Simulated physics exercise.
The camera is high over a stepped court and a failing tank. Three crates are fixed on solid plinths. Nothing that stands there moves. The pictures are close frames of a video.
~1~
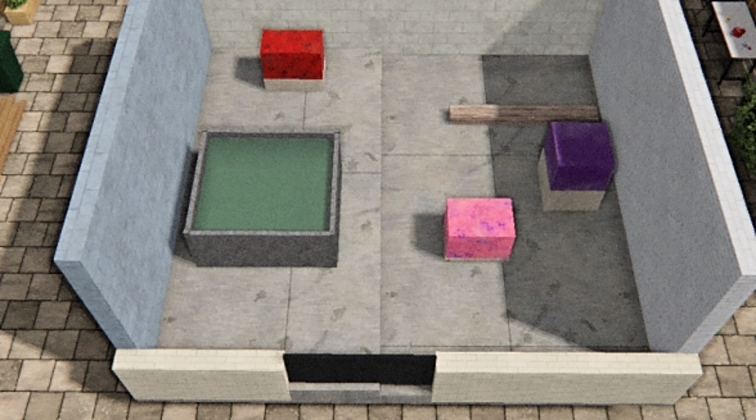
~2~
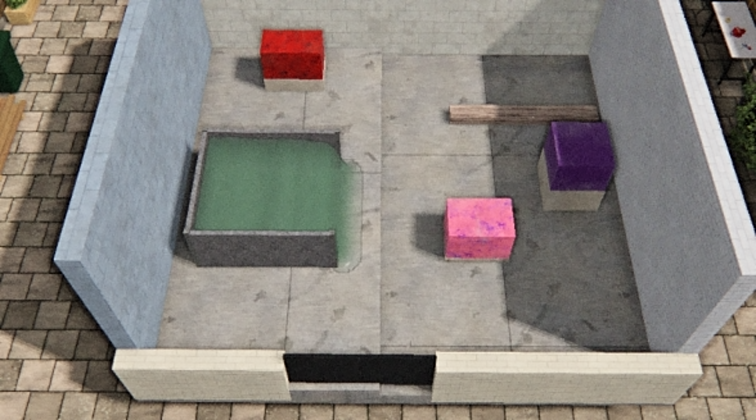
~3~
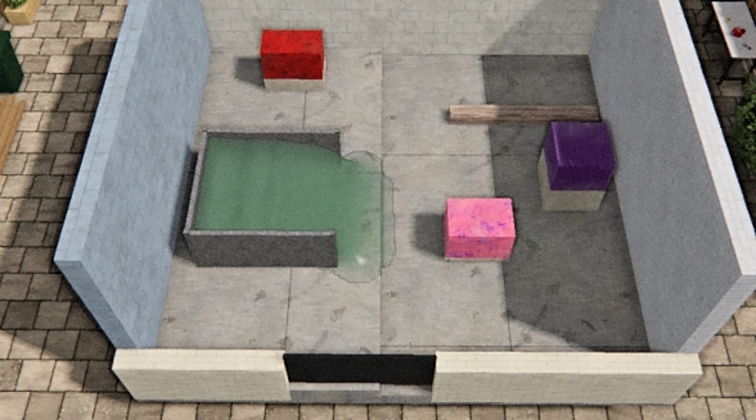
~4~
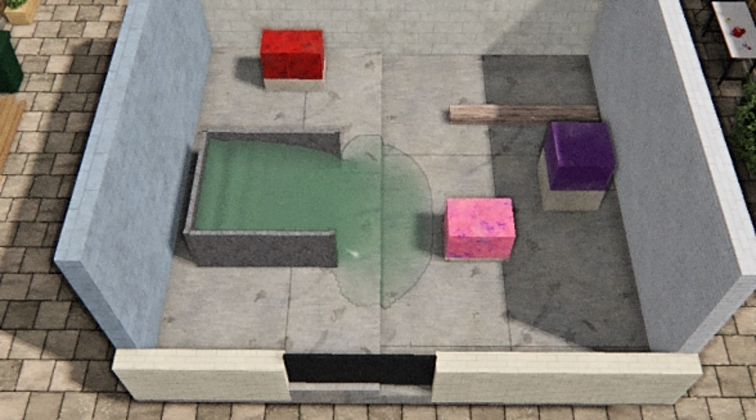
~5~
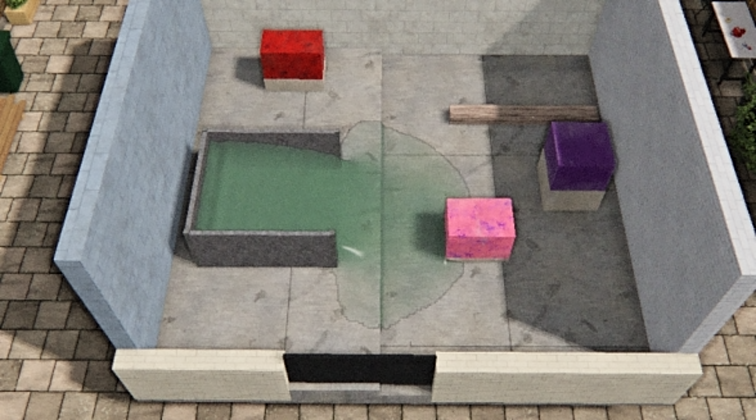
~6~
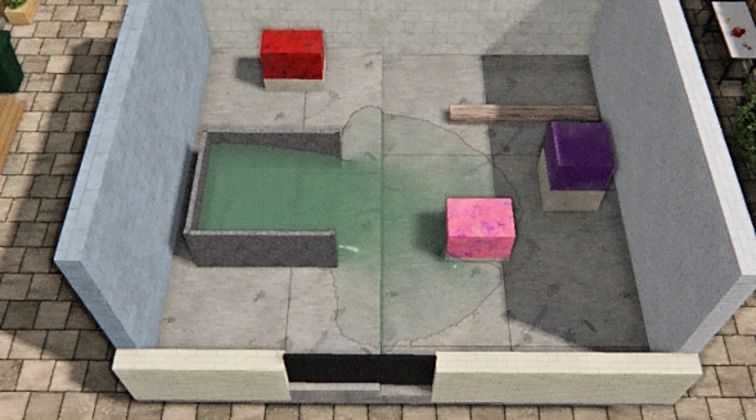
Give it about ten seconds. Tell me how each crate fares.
In the end: The red crate keeps dry; the pink crate is soaked; the purple crate keeps dry.
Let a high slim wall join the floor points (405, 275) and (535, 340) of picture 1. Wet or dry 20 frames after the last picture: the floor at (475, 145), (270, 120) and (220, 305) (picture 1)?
In that order: Wet, not flooded, no water.
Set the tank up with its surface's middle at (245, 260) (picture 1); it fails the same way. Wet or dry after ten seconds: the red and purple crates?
Then: The red crate stays dry, the purple crate remains dry.
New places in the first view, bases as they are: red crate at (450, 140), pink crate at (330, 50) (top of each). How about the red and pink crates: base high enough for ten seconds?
The red one gets wet, the pink one stays dry.
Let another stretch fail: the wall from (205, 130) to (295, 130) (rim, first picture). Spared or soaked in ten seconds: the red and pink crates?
Then: Red crate takes water; pink crate is wetted.
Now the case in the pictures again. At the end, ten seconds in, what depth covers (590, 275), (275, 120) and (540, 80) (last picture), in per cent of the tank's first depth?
In that order: 14, 0 and 16 per cent.
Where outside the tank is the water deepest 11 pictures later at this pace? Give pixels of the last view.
Close to (599, 134).
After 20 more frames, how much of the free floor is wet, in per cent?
I make it 55 per cent.
A moment on, water covers 40 % of the floor; the red crate not reached, the pink crate water round its plinth, the purple crate water round its plinth.
Next, water covers 55 % of the floor; the red crate not reached, the pink crate water round its plinth, the purple crate water round its plinth.
Then, water covers 55 % of the floor; the red crate not reached, the pink crate water round its plinth, the purple crate water round its plinth.
Later, water covers 65 % of the floor; the red crate not reached, the pink crate water round its plinth, the purple crate water round its plinth.
In the end, water covers 65 % of the floor; the red crate stayed above the water, the pink crate was topped, the purple crate stayed above the water.
